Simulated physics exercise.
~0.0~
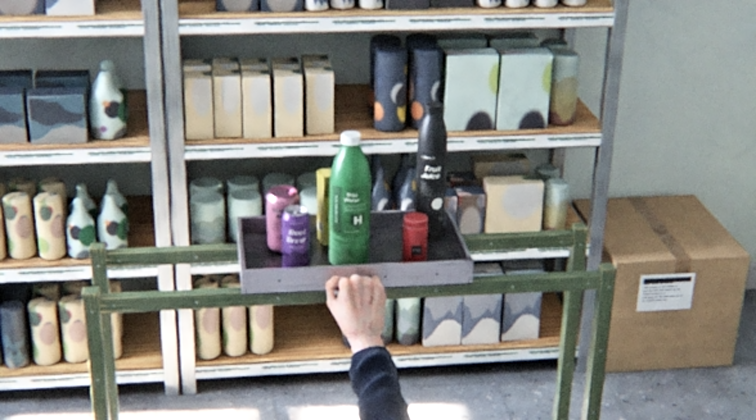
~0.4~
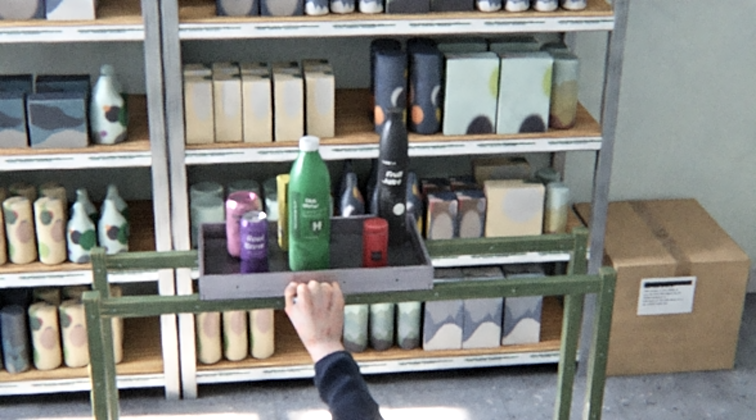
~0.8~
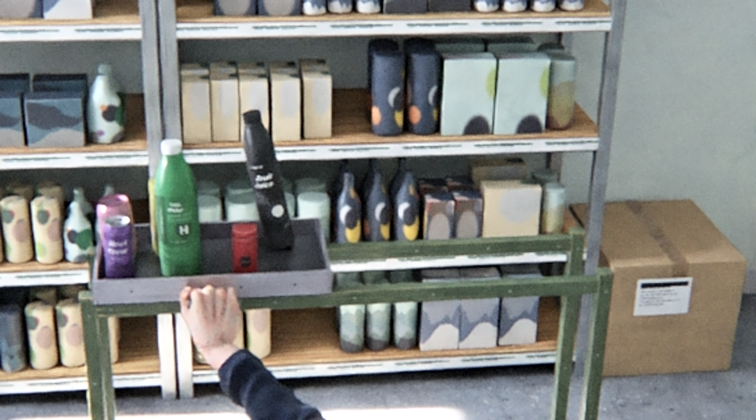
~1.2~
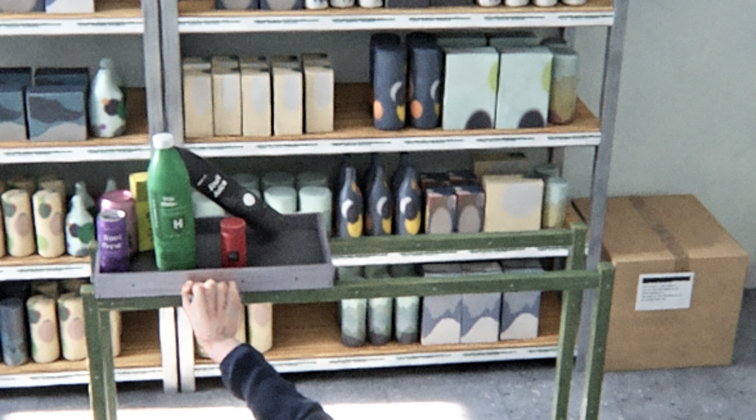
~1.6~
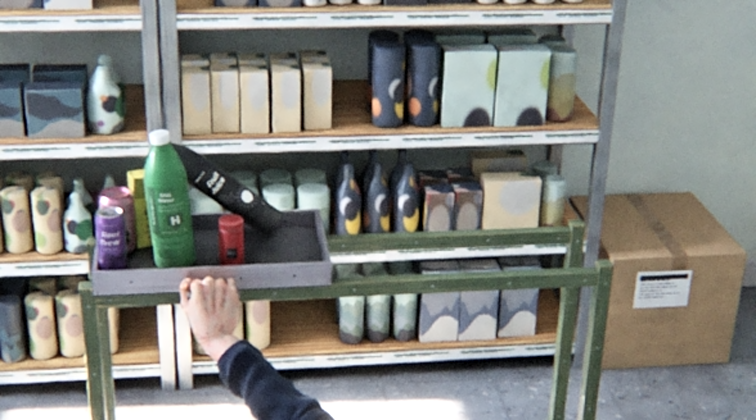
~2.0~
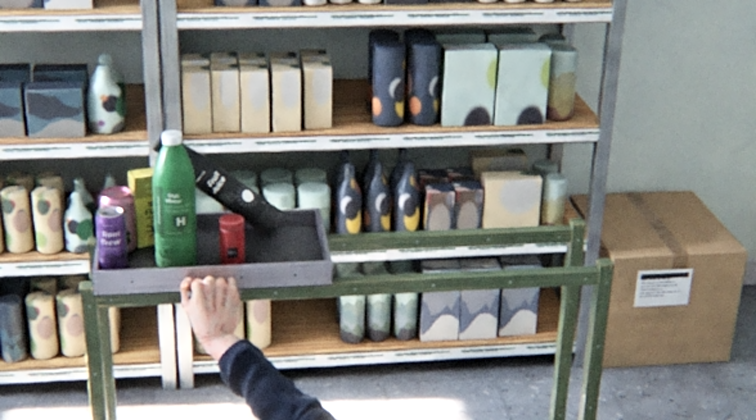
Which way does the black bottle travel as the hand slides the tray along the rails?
The black bottle travels to the left along with the tray.
